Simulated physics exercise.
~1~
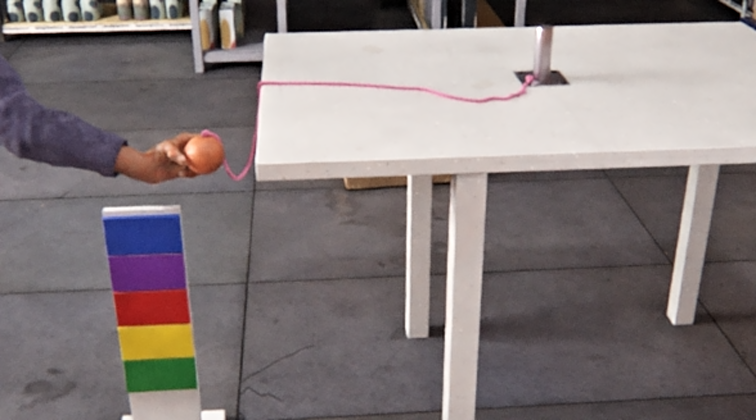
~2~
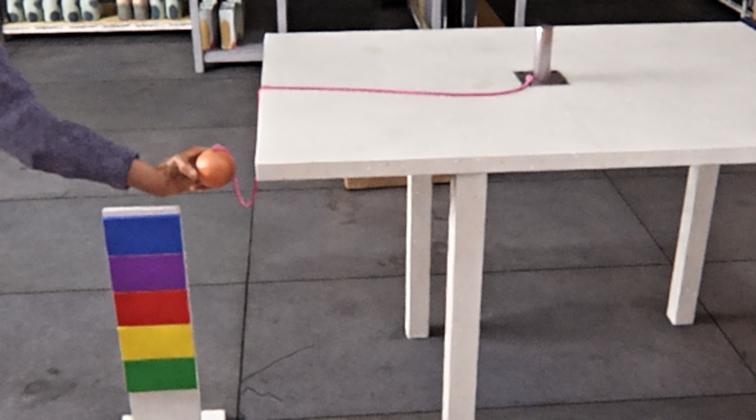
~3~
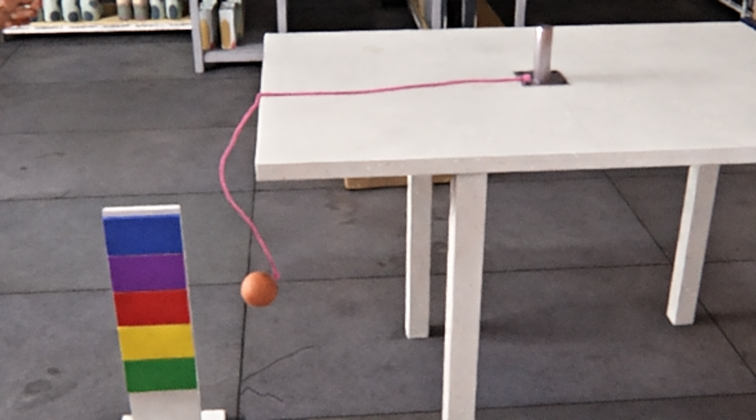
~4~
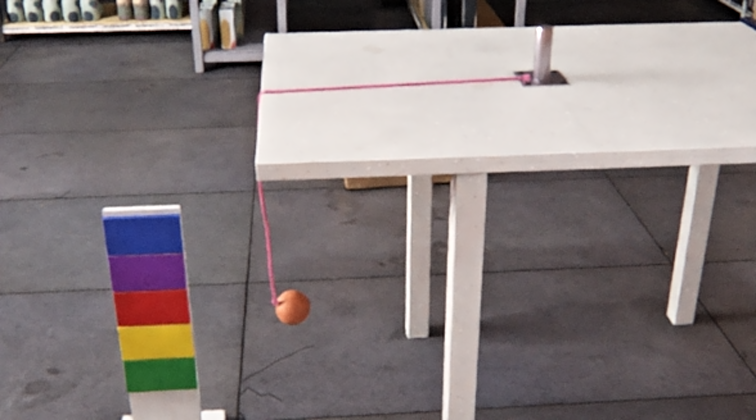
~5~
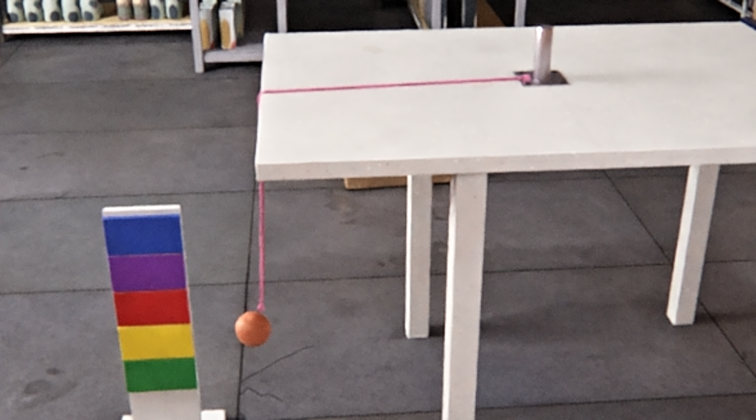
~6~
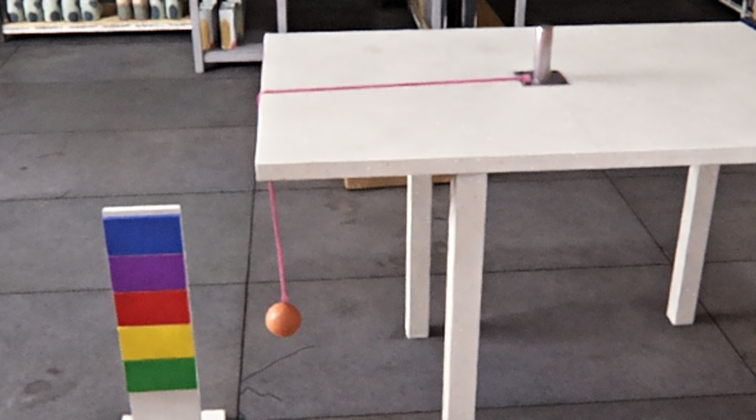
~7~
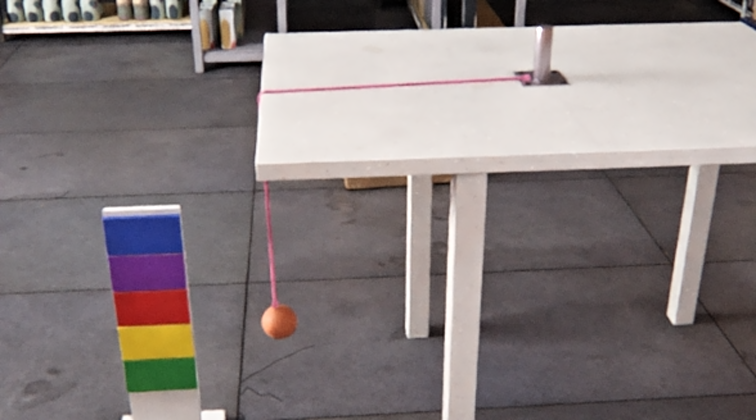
An orange ball-like fruit on a pink cord is held by a hand at the left of a white table, seen from the front and slightly above in a grey-tiled room with shelves behind. The cord runs across the tabletop to a post, and below the hand stands an upright board banded blue, purple, red, yellow and green from top to bottom. The hand shifts slightly right, then lets go and draws back. The orange drops beside the table, pulls the cord taut over the edge and swings right, left and right again. It finally hangs nearly still, level with the yellow band.
